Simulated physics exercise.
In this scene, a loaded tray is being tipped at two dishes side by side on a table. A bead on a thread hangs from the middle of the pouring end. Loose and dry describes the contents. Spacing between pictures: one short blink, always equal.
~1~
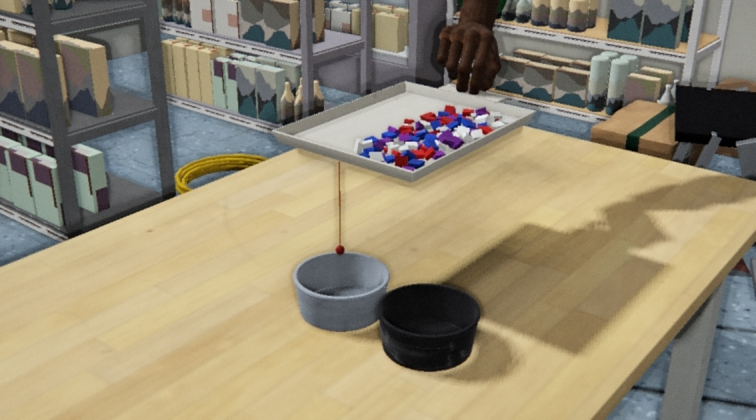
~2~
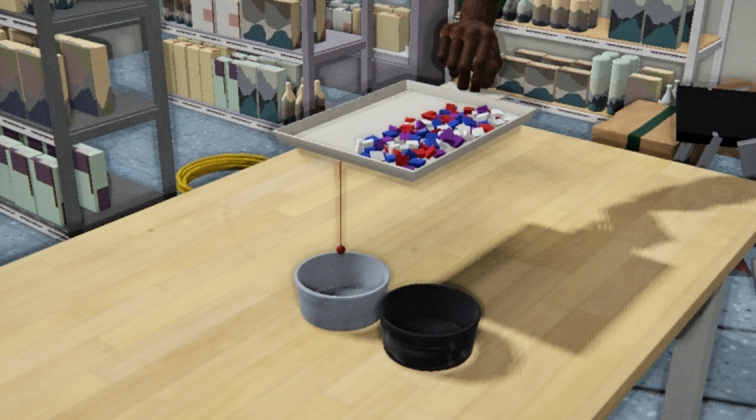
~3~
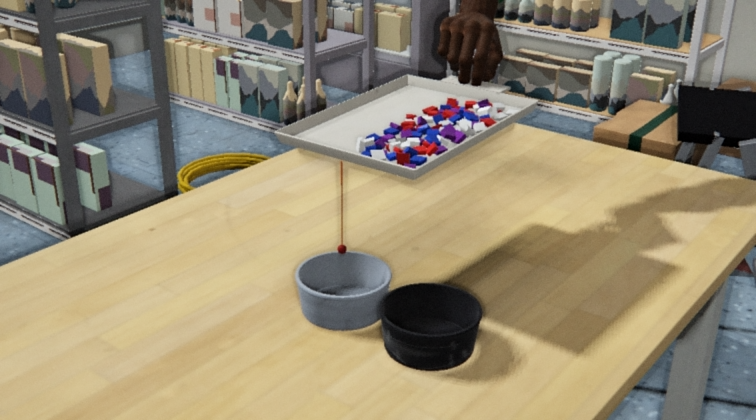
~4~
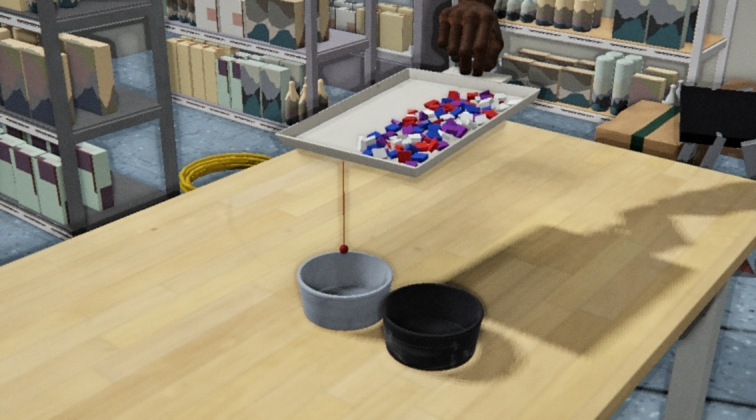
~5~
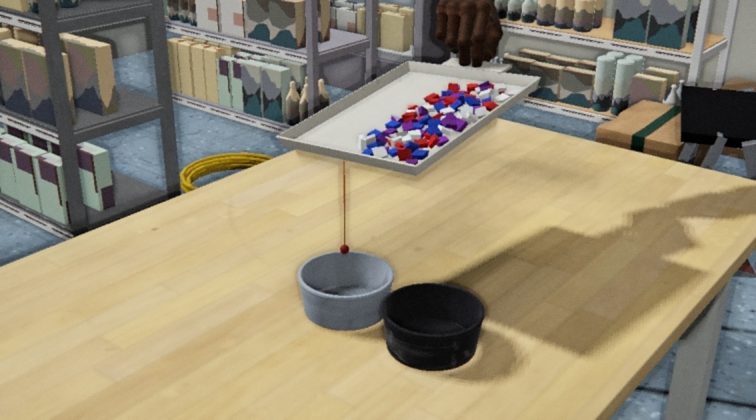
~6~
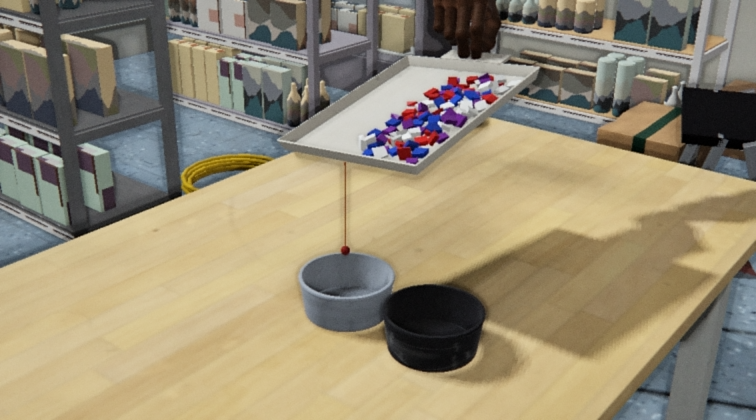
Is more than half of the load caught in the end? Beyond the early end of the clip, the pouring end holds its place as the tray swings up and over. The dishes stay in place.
Turns out most of it gets away in the end.
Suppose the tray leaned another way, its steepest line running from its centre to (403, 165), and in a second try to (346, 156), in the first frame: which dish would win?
The first try favours the right of the two, the second the left of the two.
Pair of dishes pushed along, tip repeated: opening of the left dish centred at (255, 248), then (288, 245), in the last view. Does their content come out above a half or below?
In the first position a majority, in the second a majority.
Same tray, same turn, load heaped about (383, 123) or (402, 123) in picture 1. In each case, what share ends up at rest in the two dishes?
0 per cent for the first try, 10 per cent for the second.
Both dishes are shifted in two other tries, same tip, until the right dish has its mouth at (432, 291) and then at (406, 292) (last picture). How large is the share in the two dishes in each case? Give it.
Roughly 10 per cent, and 50 per cent.
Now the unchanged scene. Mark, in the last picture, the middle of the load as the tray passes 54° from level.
The middle of the load sits near (318, 142).
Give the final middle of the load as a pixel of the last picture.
The centre comes to rest near (288, 278).
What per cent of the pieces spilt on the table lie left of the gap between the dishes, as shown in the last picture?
100 %, roughly.
Just after the last frame, tray tipped steeply; almost all on the tray; about a tenth in the air.
A moment on, tray tipped right over; roughly a quarter on the tray; about a tenth in the left dish; roughly two thirds outside both; about a tenth in the air.
Further on, tray tipped past a quarter turn; about a tenth in the left dish; the larger part outside both.
When it is over, tray tipped past a quarter turn; not one in the right dish; about a tenth in the left dish; the larger part outside both.
